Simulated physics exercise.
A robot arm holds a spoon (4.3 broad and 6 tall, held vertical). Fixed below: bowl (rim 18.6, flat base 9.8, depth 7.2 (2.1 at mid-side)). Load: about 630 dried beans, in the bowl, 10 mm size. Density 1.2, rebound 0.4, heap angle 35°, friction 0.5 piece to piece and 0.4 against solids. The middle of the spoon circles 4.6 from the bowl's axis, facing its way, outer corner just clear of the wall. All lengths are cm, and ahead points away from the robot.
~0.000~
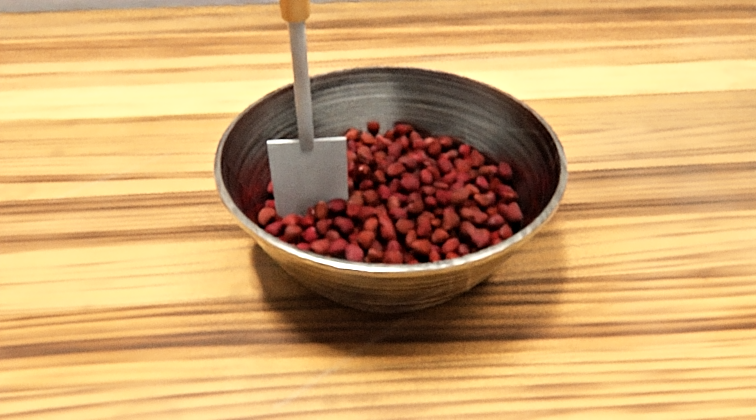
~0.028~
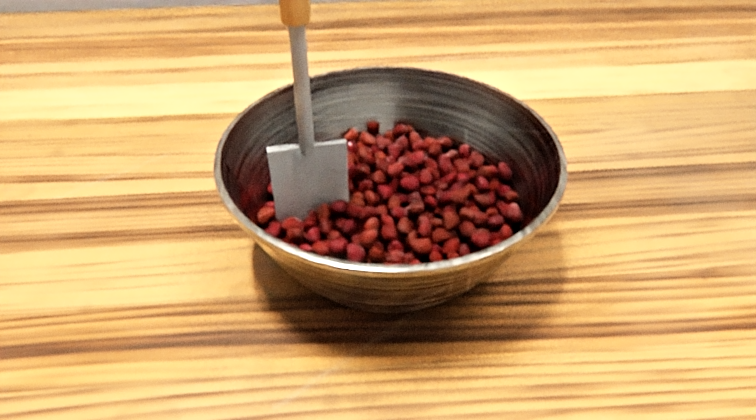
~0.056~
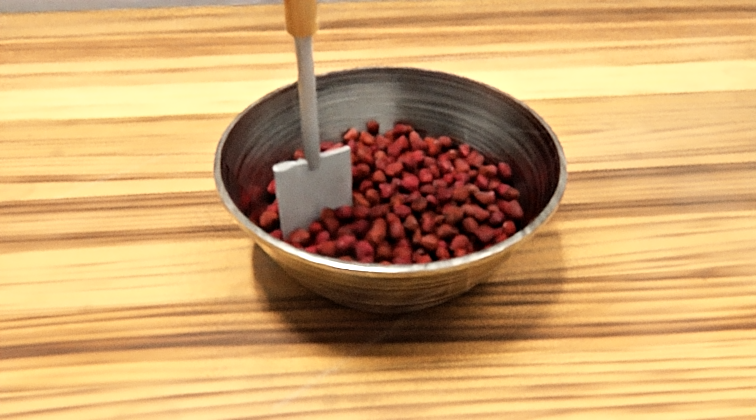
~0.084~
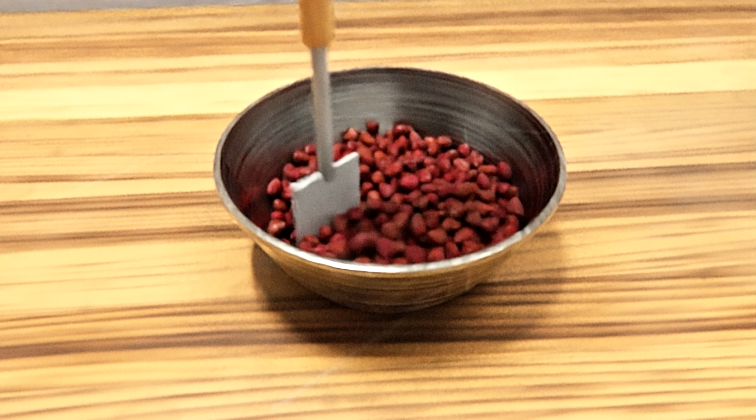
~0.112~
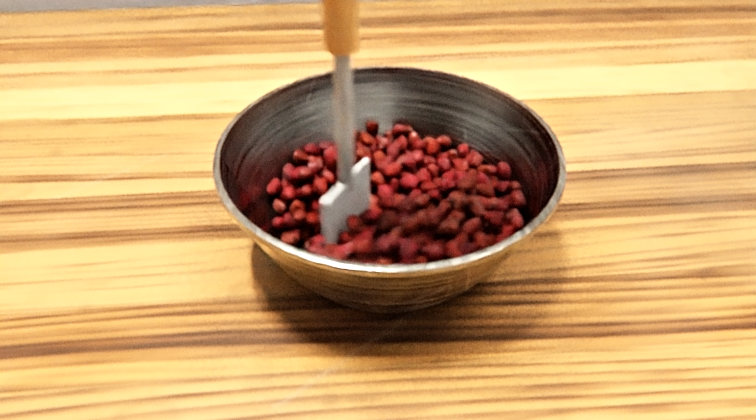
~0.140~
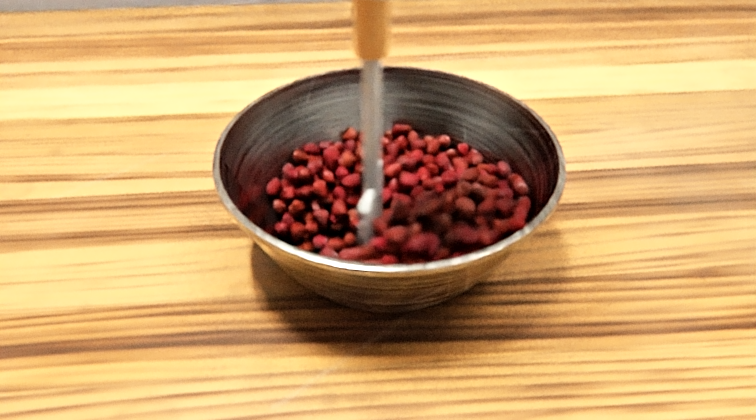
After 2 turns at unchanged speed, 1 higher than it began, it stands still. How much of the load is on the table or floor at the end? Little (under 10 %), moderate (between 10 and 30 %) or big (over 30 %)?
Share on the table or floor: Moderate (between 10 and 30 %).
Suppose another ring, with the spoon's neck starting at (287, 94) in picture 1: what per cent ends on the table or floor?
Some 15 per cent.
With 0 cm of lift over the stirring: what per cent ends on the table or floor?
Some 25 per cent.
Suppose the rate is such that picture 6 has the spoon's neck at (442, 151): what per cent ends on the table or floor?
Some 45 per cent.
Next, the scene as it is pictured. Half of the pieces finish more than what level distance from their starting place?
Roughly 8 cm.
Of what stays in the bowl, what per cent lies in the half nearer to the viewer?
Some 55 per cent.
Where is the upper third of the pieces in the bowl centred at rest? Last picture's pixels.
Near (328, 218).
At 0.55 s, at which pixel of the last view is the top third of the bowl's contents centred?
Around (286, 166).
By 0.55 s, 327° round, highest piece 10 above the table; 576 in the bowl, 40 on the table or floor, 11 in flight or on the tool.
By 0.97 s, 221° round, highest piece 9 above the table; 519 in the bowl, 102 on the table or floor, 6 in flight or on the tool.
By 1.38 s, 0° round, highest piece 6 above the table; 506 in the bowl, 121 on the table or floor.
By 2.08 s, 0° round, highest piece 6 above the table; 506 in the bowl, 121 on the table or floor.
Final count, 506 in the bowl, 121 on the table or floor. That is 19 % on the table or floor.
